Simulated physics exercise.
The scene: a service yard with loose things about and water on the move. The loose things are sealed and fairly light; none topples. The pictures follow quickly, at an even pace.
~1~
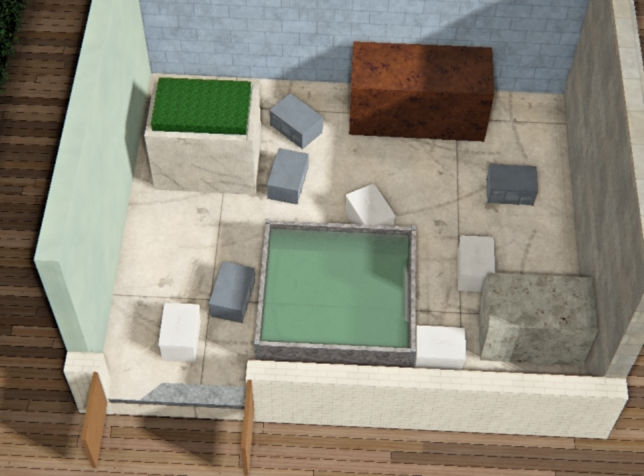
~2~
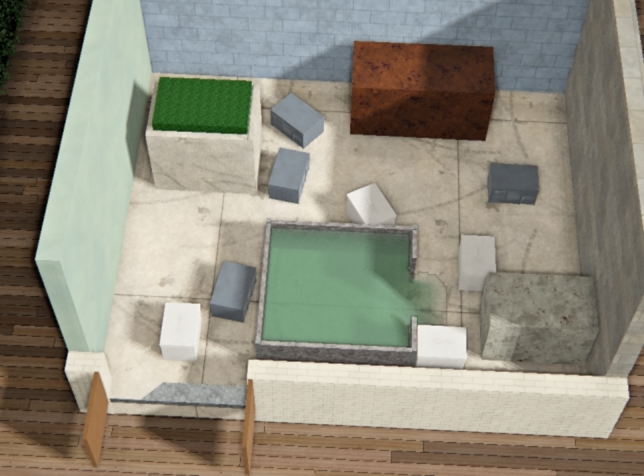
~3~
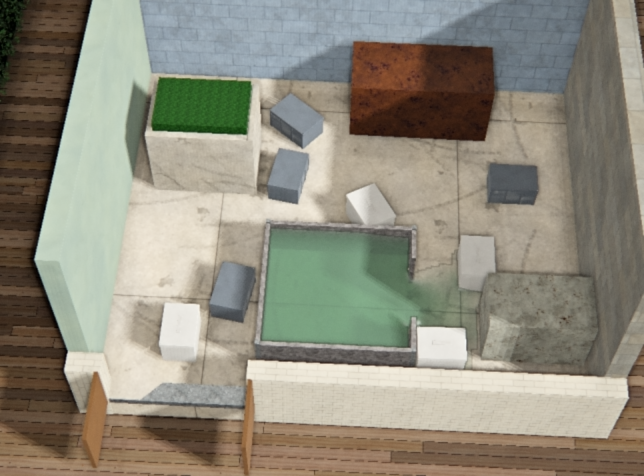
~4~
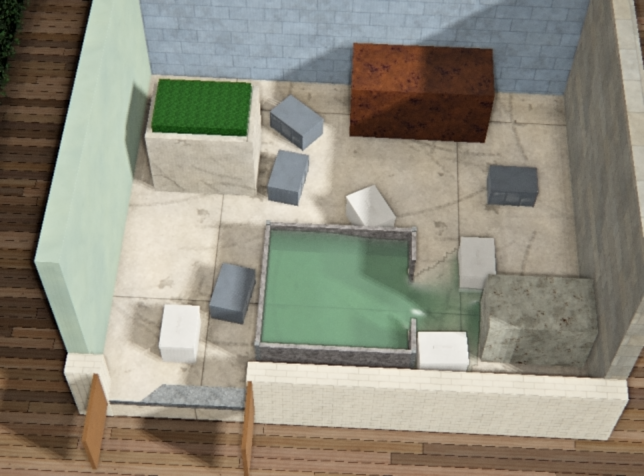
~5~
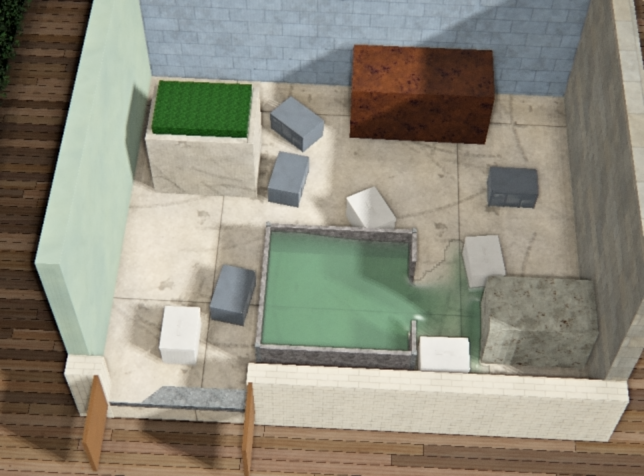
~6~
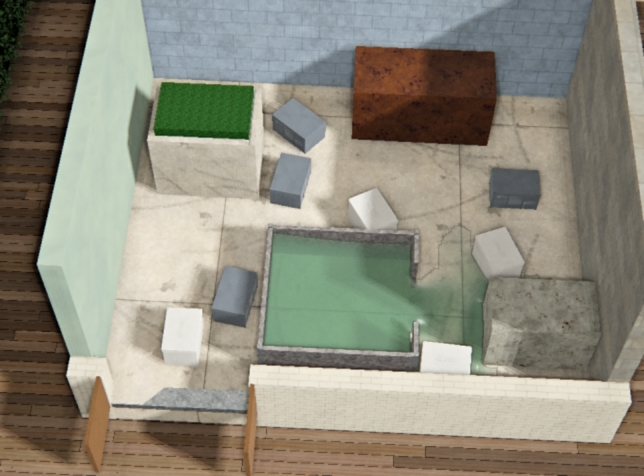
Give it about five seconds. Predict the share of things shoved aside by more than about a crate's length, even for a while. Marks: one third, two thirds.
Share: Less than a third.
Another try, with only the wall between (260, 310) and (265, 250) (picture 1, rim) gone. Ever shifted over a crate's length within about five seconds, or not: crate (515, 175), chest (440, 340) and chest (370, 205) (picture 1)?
One after the other: Short of that, no, yes.
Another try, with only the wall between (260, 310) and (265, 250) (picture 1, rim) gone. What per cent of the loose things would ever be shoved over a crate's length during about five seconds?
Some 40 per cent.
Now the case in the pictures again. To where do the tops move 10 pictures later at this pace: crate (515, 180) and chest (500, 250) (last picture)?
Near (507, 140) and (550, 145).
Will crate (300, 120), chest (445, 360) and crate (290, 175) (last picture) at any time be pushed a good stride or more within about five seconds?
In that order: Never so far, under that, no.
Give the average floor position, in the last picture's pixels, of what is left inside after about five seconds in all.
At about (360, 225).
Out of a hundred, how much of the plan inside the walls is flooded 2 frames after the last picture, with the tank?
About 25 per cent.
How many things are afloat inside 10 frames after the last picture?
It comes to 2.
A moment on, 1 of 8 are well off their spots; 0 afloat.
Next, 2 of 8 are well off their spots; 2 afloat.
Later, 2 of 8 are well off their spots; 3 afloat.
In the end, 2 of 8 are well off their spots, and 2 have been at some point; 3 afloat.
